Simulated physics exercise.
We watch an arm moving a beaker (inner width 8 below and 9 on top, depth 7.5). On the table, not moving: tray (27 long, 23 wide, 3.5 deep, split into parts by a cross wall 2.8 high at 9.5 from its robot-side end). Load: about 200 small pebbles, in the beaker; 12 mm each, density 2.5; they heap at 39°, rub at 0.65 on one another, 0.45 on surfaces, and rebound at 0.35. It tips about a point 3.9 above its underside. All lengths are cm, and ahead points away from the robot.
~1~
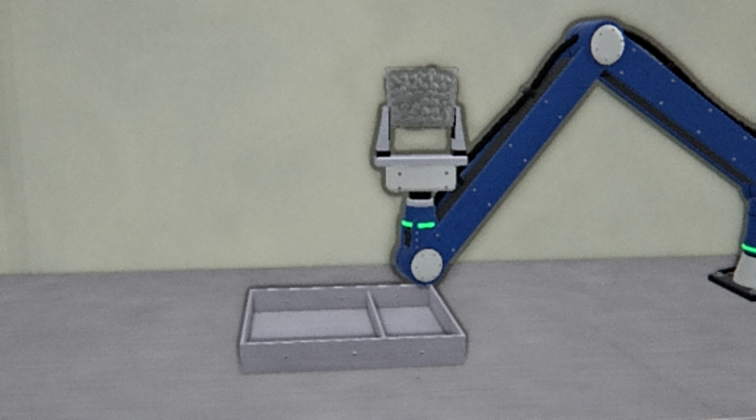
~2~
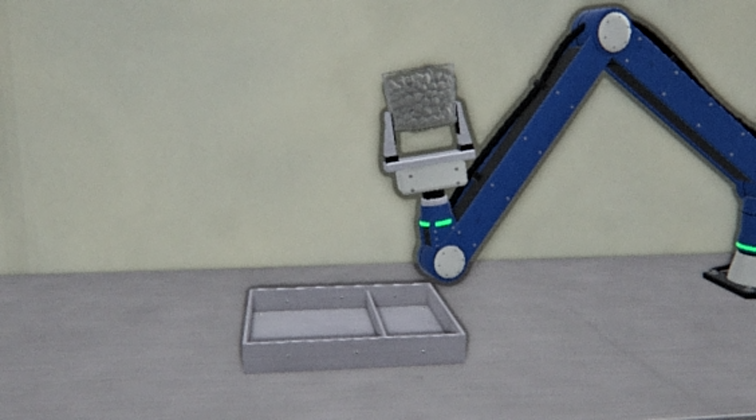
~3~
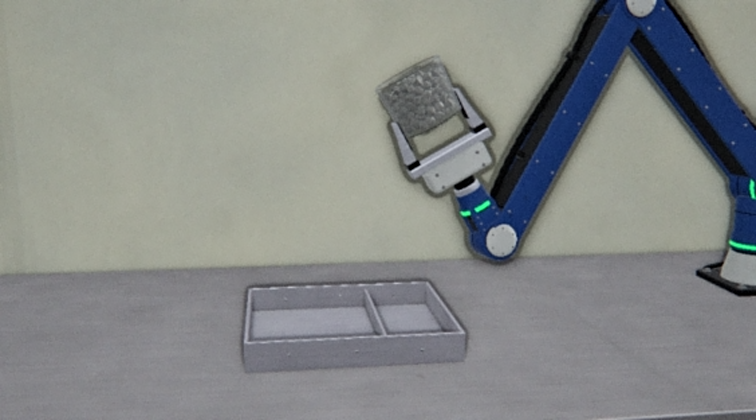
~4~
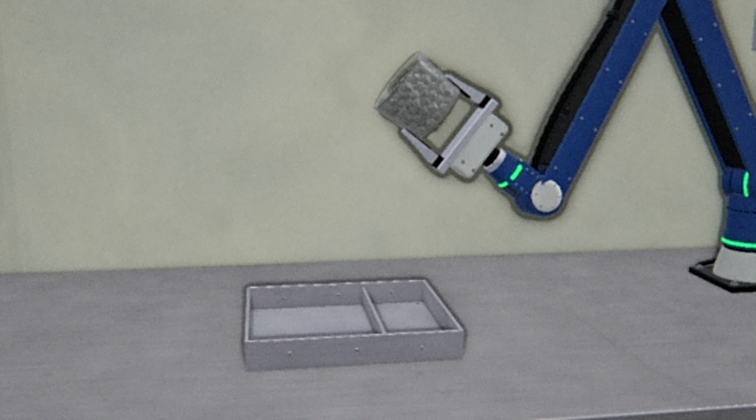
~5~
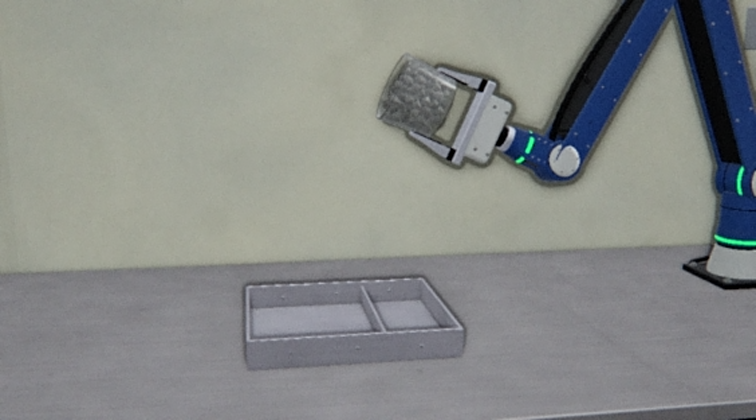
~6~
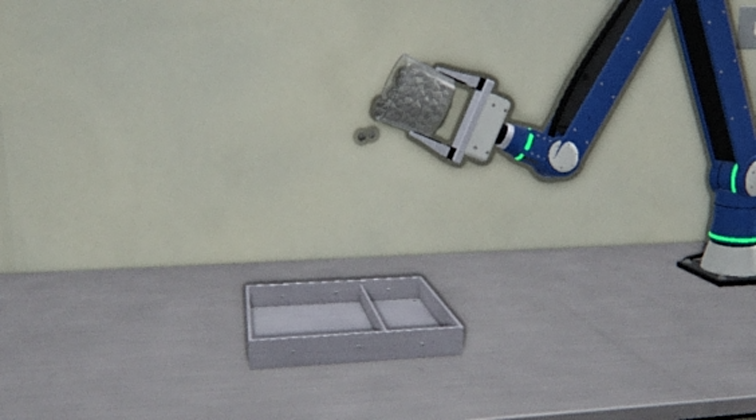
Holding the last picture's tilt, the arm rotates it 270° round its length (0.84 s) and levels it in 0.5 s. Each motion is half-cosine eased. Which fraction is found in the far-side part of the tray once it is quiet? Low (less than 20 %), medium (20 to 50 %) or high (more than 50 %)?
In the far-side part of the tray the share is low, less than 20 %.
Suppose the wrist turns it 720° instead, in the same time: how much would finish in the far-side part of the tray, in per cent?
In that case some 5 per cent.
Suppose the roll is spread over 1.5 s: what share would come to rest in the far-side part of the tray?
In that case some 10 per cent.
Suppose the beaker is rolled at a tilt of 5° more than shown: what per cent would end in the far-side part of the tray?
Then about 15 per cent.
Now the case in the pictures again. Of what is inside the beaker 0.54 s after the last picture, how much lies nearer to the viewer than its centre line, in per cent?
Roughly 55 per cent.
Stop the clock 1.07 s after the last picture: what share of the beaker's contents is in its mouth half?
About 45 per cent.
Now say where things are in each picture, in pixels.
In the first picture, the beaker middle at (421, 98), upright; upper third of the load around (424, 84), from x 395 to 450, top at y 75; 202 in the beaker.
In the second picture, the beaker middle at (421, 98), tipped 8°; upper third of the load around (423, 86), from x 390 to 450, top at y 75.
In the third picture, the beaker middle at (420, 99), tipped 29°; upper third of the load around (424, 85), from x 390 to 450, top at y 70.
In the fourth picture, the beaker middle at (419, 98), tipped 52°; upper third of the load around (422, 85), from x 385 to 450, top at y 70.
In the fifth picture, the beaker middle at (418, 98), tipped 66°; upper third of the load around (422, 85), from x 390 to 450, top at y 70.
In the sixth picture, the beaker middle at (417, 98), tipped 67°; upper third of the load around (421, 86), from x 360 to 445, top at y 70; 200 in the beaker, 2 in flight or on a rim.
Then, 0.54 s on, tipped 67°, highest piece 37 above the table; 195 in the beaker, 4 in the far-side part, 3 in flight or on a rim.
Then, 1.07 s on, tipped 37°, highest piece 36 above the table; 182 in the beaker, 19 in the far-side part, 1 in flight or on a rim.
Then, 1.54 s on, upright, highest piece 37 above the table; 182 in the beaker, 20 in the far-side part.
Then, 2.24 s on, upright, highest piece 37 above the table; 182 in the beaker, 20 in the far-side part.
In the end, 182 in the beaker, 20 in the far-side part. That is 10 % in the far-side part of the tray.
